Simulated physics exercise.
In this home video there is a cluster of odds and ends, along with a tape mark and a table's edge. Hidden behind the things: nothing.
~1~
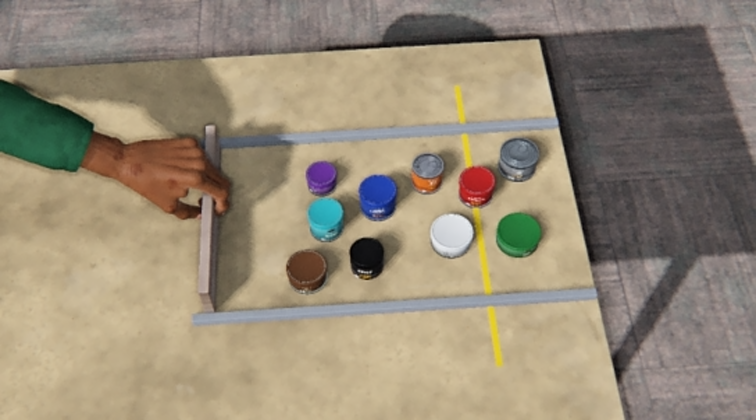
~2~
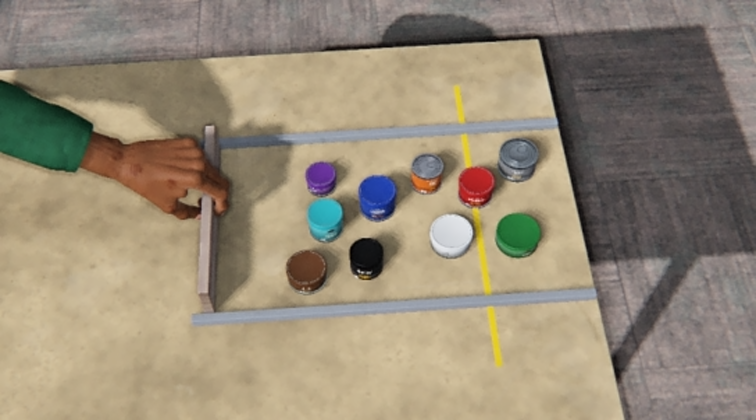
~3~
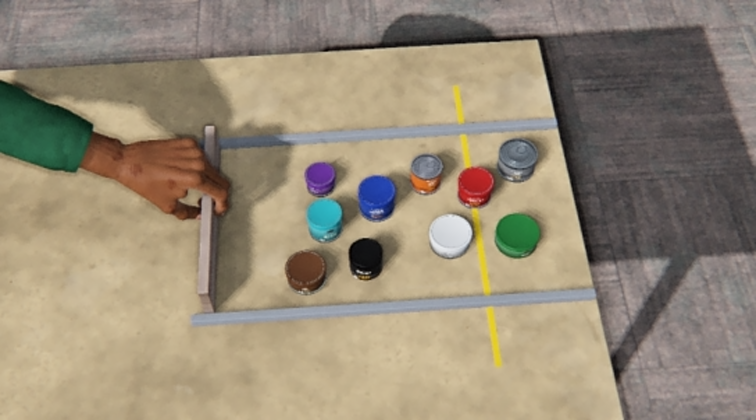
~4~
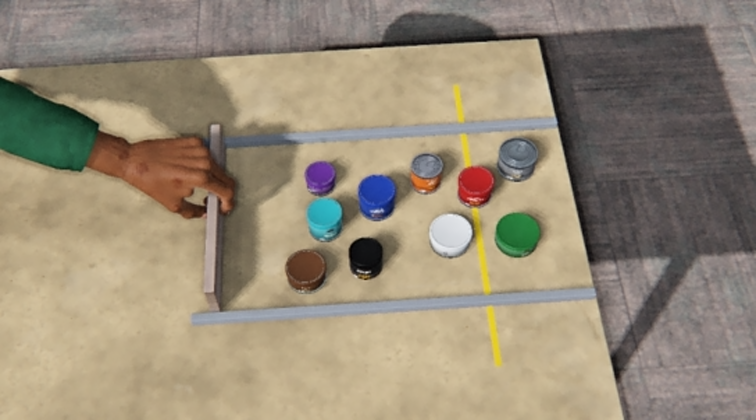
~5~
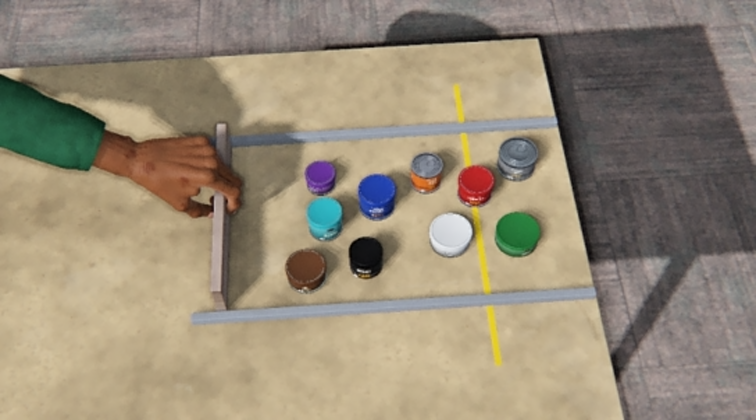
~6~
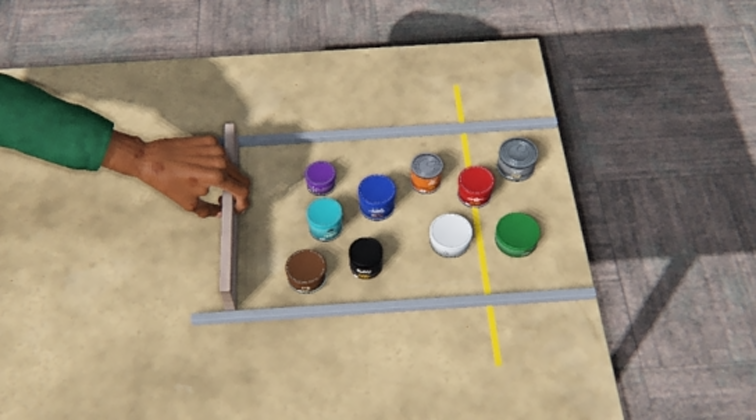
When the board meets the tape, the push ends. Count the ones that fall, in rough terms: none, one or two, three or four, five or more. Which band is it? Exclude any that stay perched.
The way I see it, not one of them ends up off the end.
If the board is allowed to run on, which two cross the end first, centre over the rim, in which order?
Those two would be the grey tin followed by the green tub.
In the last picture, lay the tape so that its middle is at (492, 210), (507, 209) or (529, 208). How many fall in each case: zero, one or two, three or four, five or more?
In order: None at all, one to two, three or four.
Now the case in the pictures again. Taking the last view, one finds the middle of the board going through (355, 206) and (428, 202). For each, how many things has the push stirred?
So 5, and at the other place 9.
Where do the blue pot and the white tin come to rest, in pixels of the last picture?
The first one ends at (491, 186), the second at (532, 216).
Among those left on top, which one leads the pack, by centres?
The one you want is the grey tin.
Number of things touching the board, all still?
The count in contact is 4.
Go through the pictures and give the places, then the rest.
The first picture shows grey tin (518, 160); green tub (518, 235); red pot (476, 187); board (211, 216); tape (476, 212).
The second picture shows green tub (518, 236); white tin (451, 237).
The third picture shows red pot (475, 188); brown tin (306, 273).
The fourth picture shows grey tin (517, 160); board (216, 215).
The fifth picture shows green tub (517, 235); black tub (366, 258).
The sixth picture shows grey tin (517, 160); green tub (517, 235); red pot (475, 187); board (230, 214); tape (475, 211).
Soon after, none off yet; grey tin at rest near (517, 160); green tub at rest near (517, 235); red pot at rest near (475, 187).
After that, none off yet; grey tin at rest near (517, 160); green tub moving near (528, 238); red pot displaced a little near (488, 187).
In the end, the number that fall off is zero.
